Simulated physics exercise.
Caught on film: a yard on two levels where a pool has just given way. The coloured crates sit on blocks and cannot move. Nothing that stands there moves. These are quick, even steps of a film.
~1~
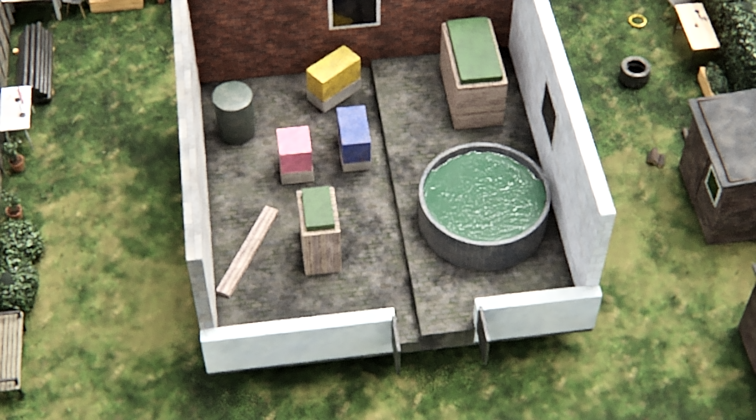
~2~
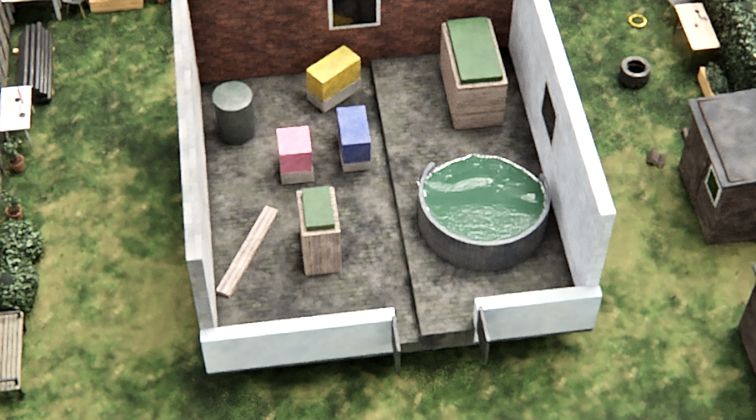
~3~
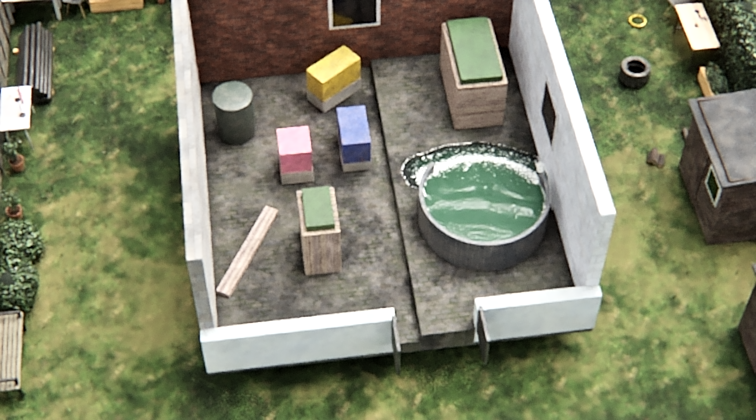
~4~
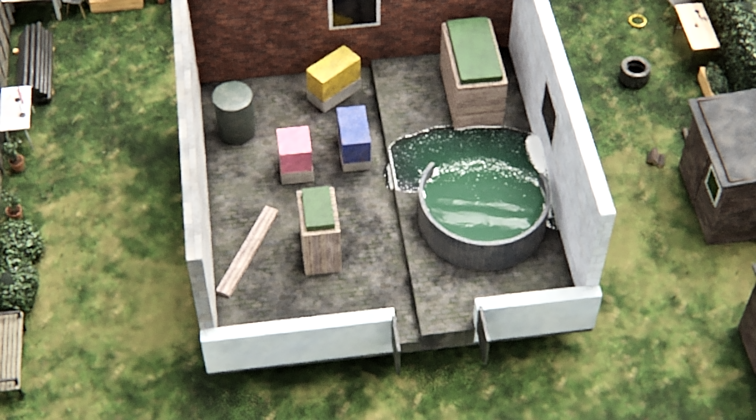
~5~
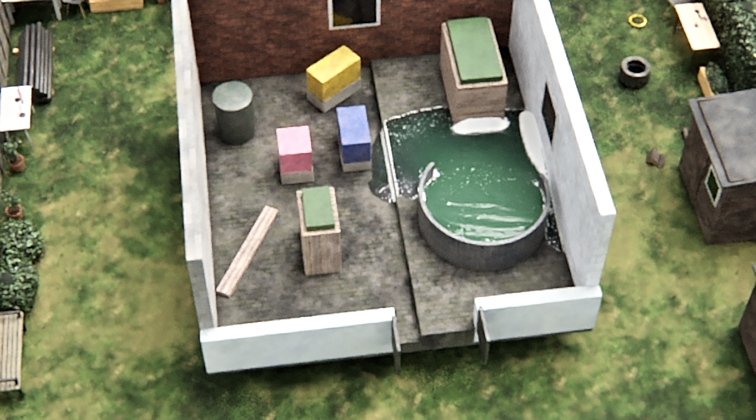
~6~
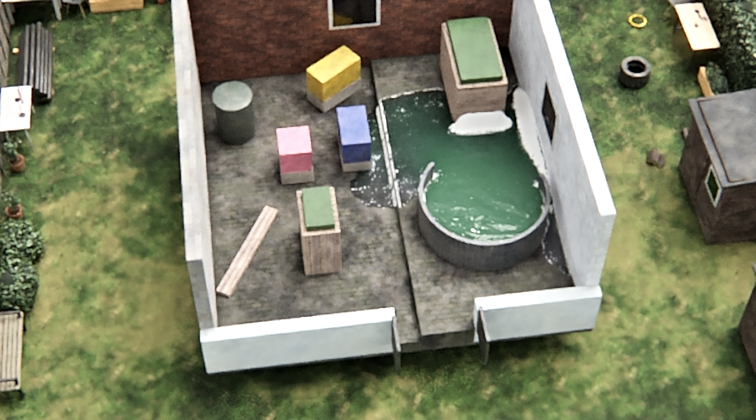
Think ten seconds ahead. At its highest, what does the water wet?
In the end: The yellow crate is wetted; the pink crate escapes dry; the blue crate is wetted.
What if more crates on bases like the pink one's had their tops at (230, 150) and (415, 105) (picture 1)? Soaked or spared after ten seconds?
In that order: Stays dry, takes water.
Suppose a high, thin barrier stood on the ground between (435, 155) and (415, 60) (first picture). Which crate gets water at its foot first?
I say the blue-painted one.
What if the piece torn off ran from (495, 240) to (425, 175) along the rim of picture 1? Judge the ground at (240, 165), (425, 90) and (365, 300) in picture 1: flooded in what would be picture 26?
In turn: Under water, dry, wet.
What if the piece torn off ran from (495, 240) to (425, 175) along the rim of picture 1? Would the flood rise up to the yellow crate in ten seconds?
In short: The yellow one is safe.
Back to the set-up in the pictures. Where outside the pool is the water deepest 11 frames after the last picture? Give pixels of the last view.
Roughly at (494, 55).
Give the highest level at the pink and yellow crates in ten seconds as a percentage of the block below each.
About 70 and 150 per cent.
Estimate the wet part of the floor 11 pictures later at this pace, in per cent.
Roughly 35 per cent.
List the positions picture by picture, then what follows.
The first frame shows the pool at (484, 195) is whole and still.
In the second frame, water pours out on the pool's far side and has run to a hidden place.
In the third frame, the front is at (408, 166), out from the gap on the pool's far side.
In the fourth frame, the front is at (390, 156), out from the gap on the pool's far side.
In the fifth frame, water pours out on the pool's far side and has run to (377, 144).
In the sixth frame, the front is at (370, 119), out from the gap on the pool's far side.
A moment on, water covers 30 % of the floor; the yellow crate water round its plinth, the pink crate water round its plinth, the blue crate water round its plinth.
Next, water covers 35 % of the floor; the yellow crate water round its plinth, the pink crate water round its plinth, the blue crate water round its plinth.
Then, water covers 60 % of the floor; the yellow crate water round its plinth, the pink crate water round its plinth, the blue crate water round its plinth.
Later, water covers 90 % of the floor; the yellow crate water round its plinth, the pink crate water round its plinth, the blue crate water round its plinth.
In the end, water covers 95 % of the floor; the yellow crate was topped, the pink crate stayed above the water, the blue crate was topped.
